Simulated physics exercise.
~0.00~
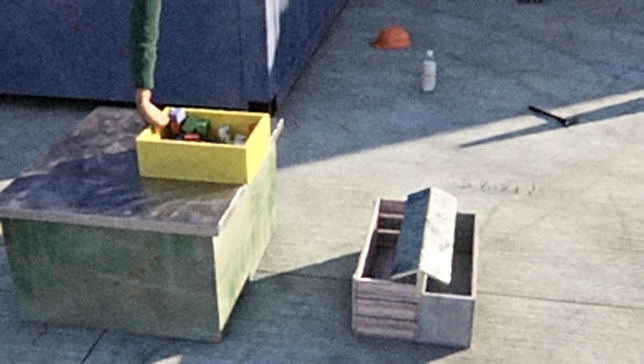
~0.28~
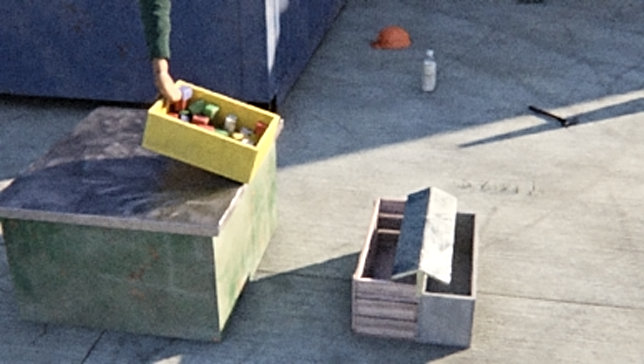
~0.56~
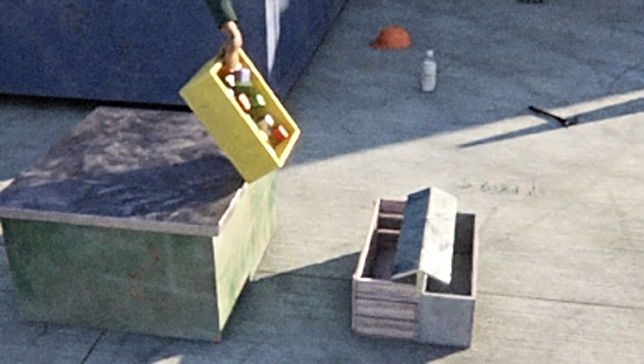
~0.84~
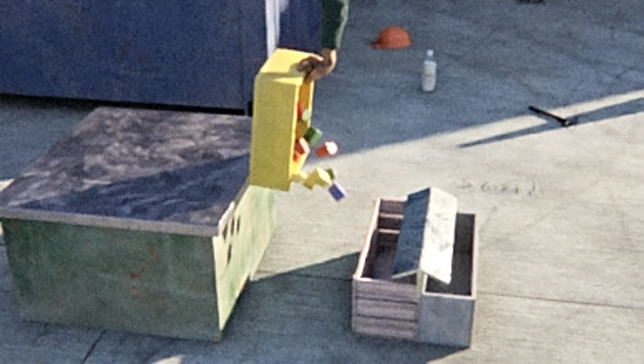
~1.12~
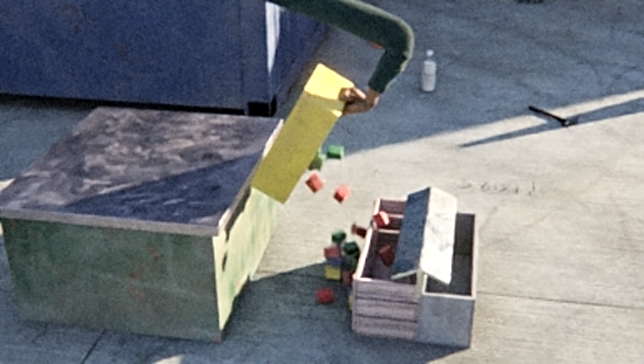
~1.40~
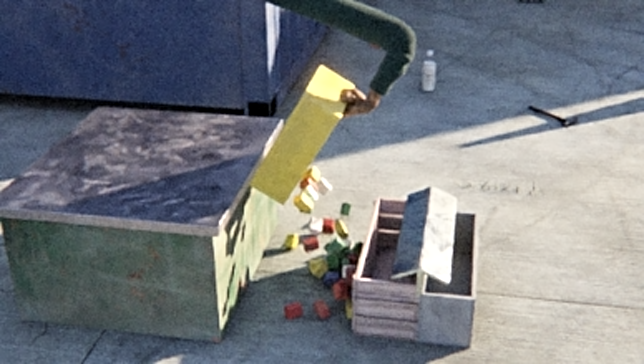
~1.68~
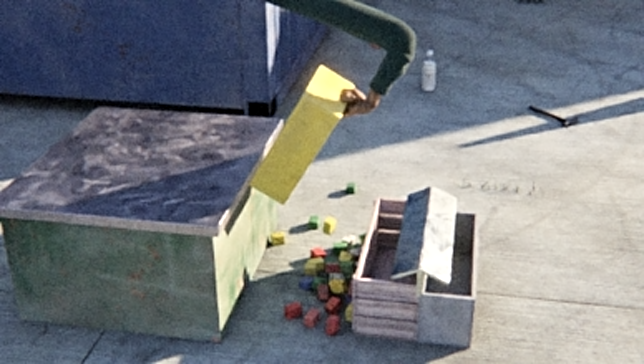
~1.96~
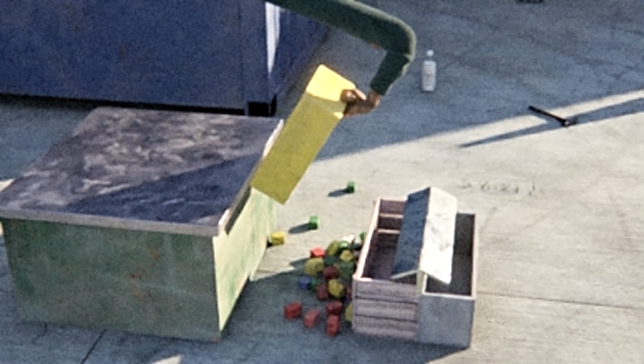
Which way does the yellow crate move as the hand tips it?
It moves to the right, past the end of the bench.
